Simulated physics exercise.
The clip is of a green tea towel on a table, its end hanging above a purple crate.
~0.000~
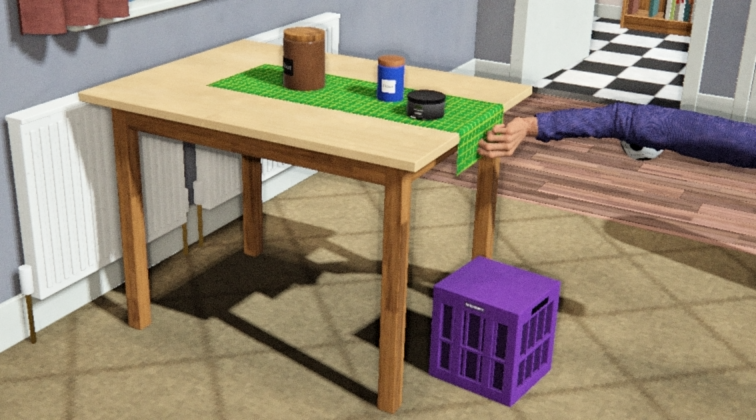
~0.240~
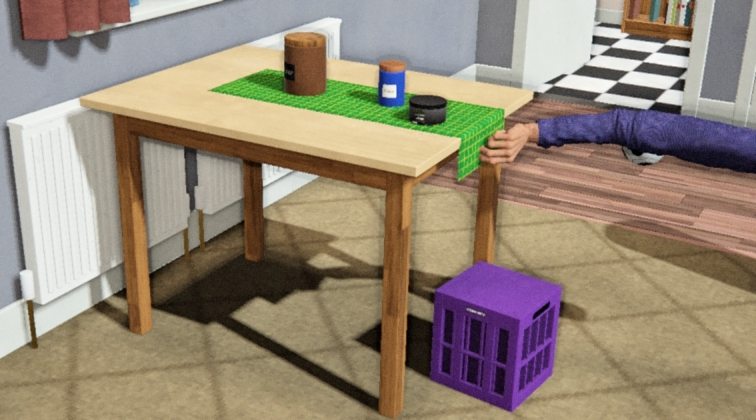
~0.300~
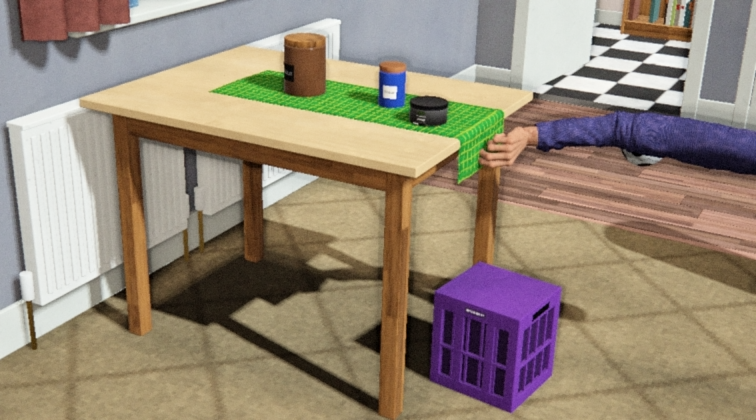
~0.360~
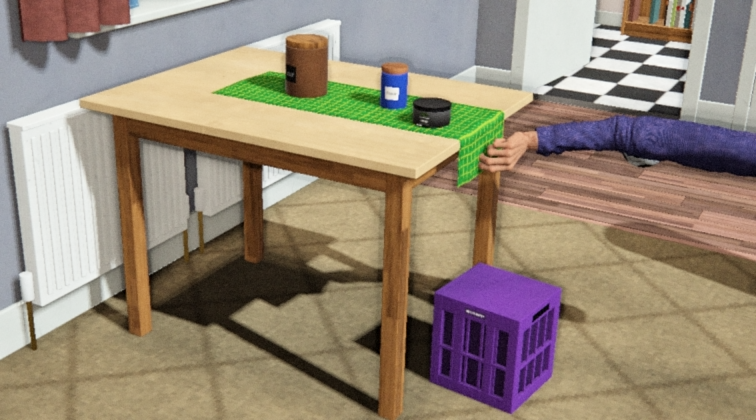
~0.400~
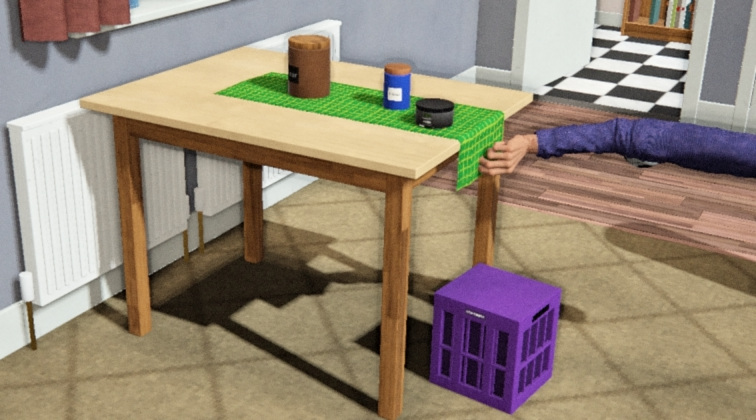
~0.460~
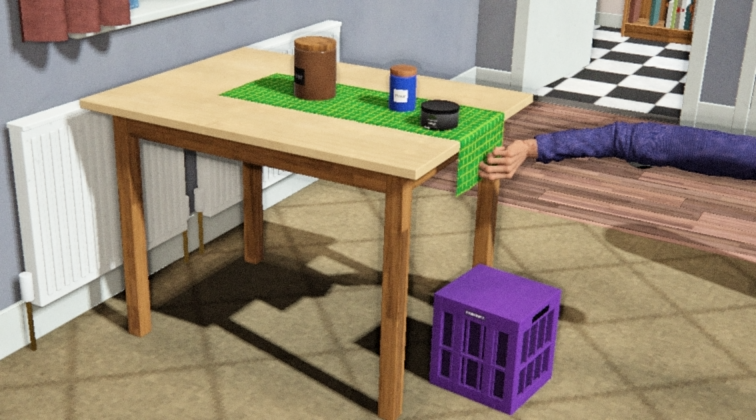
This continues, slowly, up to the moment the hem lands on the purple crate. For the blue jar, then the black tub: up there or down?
Outcome: The blue jar is carried off the end, the black tub falls off.
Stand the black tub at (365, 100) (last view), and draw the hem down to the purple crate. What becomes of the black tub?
Placed so, it is carried off.
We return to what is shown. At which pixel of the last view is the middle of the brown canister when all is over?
Around (419, 86).
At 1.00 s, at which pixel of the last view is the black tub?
By then it is at (484, 133).
By 1.00 s, hem going down; jar carried along near (435, 94); tub tipping at the edge near (484, 133).
By 1.76 s, hem going down; jar carried along near (485, 101); tub down below near (508, 270).
By 2.28 s, hem on the crate; jar down below near (537, 253); tub down below near (508, 270).
When it is over, hem on the crate; jar down below near (537, 253); tub down below near (508, 270). The blue jar falls off and the black tub goes over the edge.
